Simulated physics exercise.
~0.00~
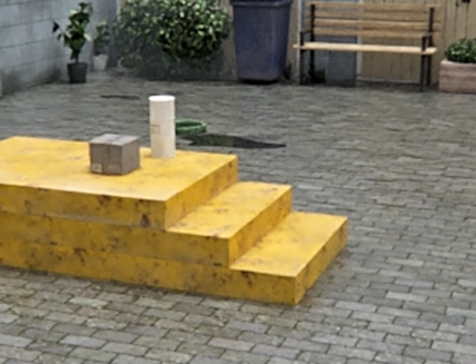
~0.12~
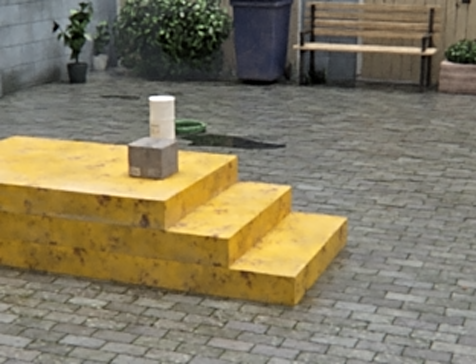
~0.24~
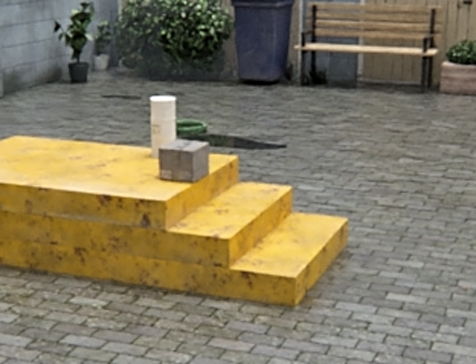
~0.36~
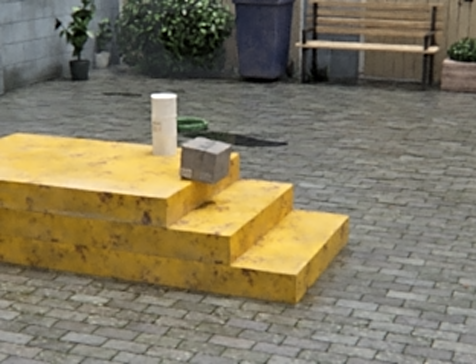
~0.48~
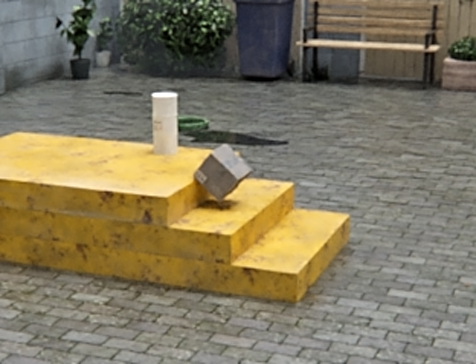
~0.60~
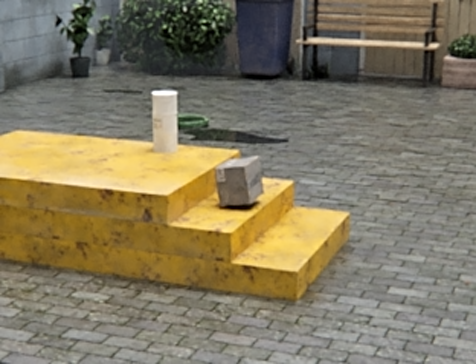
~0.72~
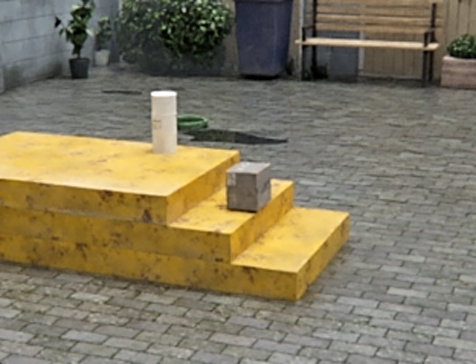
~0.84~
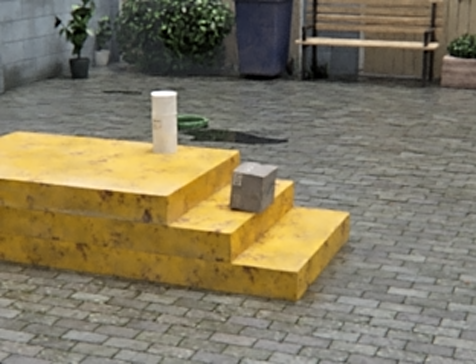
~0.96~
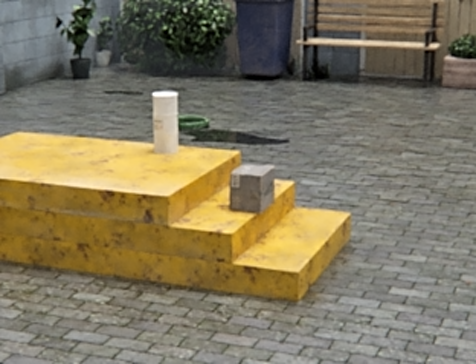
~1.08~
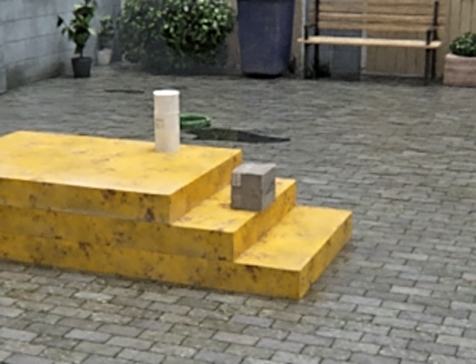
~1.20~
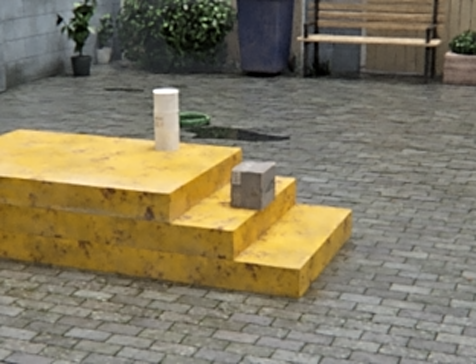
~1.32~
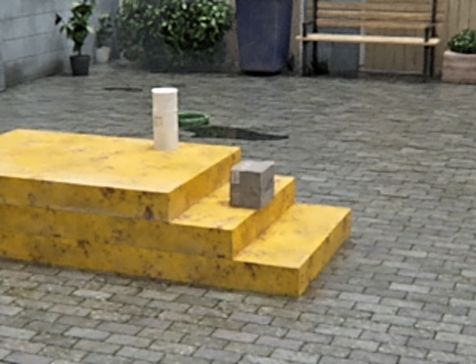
A grey box slides right along the top of a yellow stepped platform, passing in front of an upright white canister, then tips over the edge and tumbles onto the step below, where it settles and stays while the canister remains standing on top.
